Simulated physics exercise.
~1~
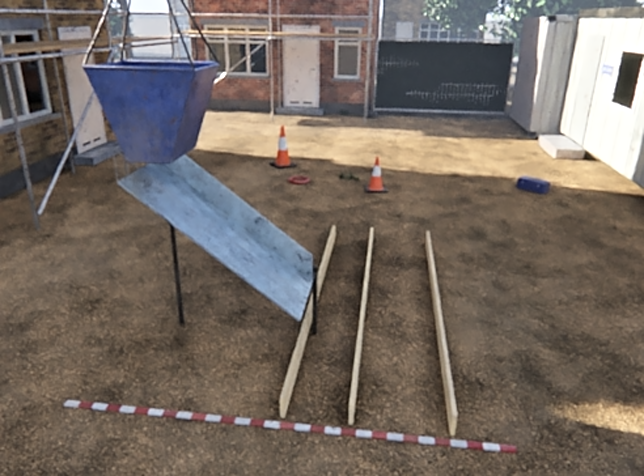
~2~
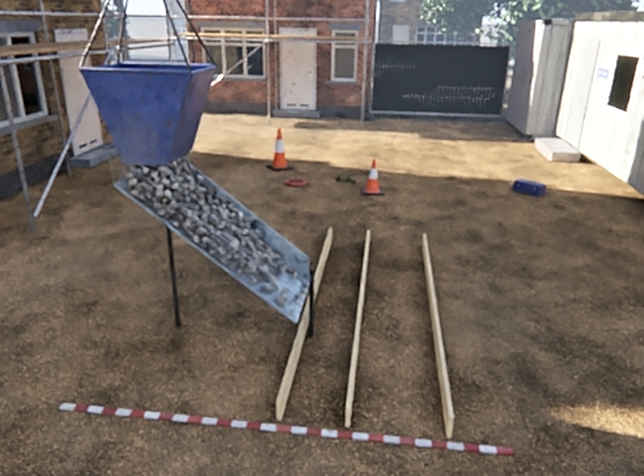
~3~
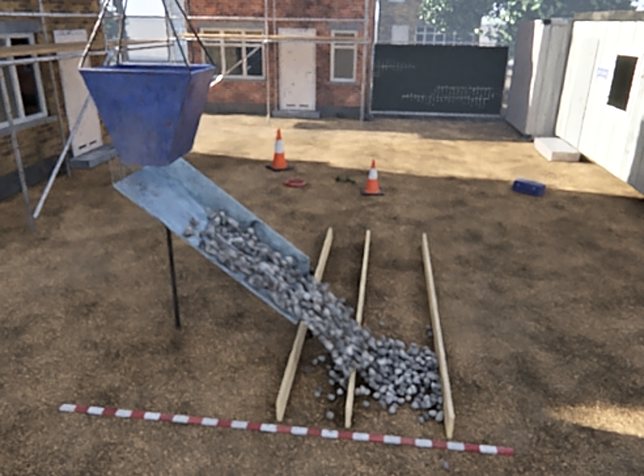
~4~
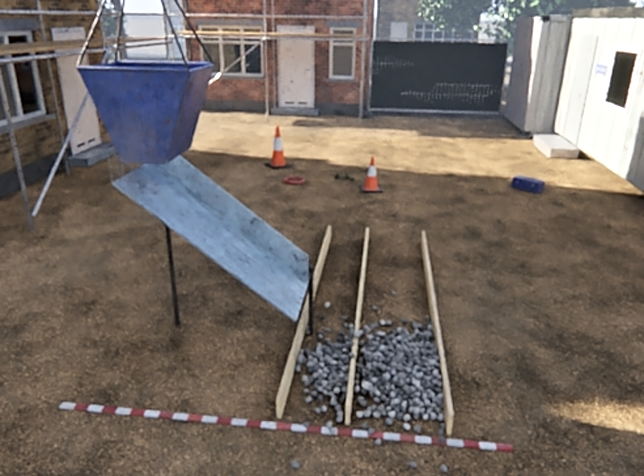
A blue hopper drops stones down a steel slope, and most settle in the right bay.
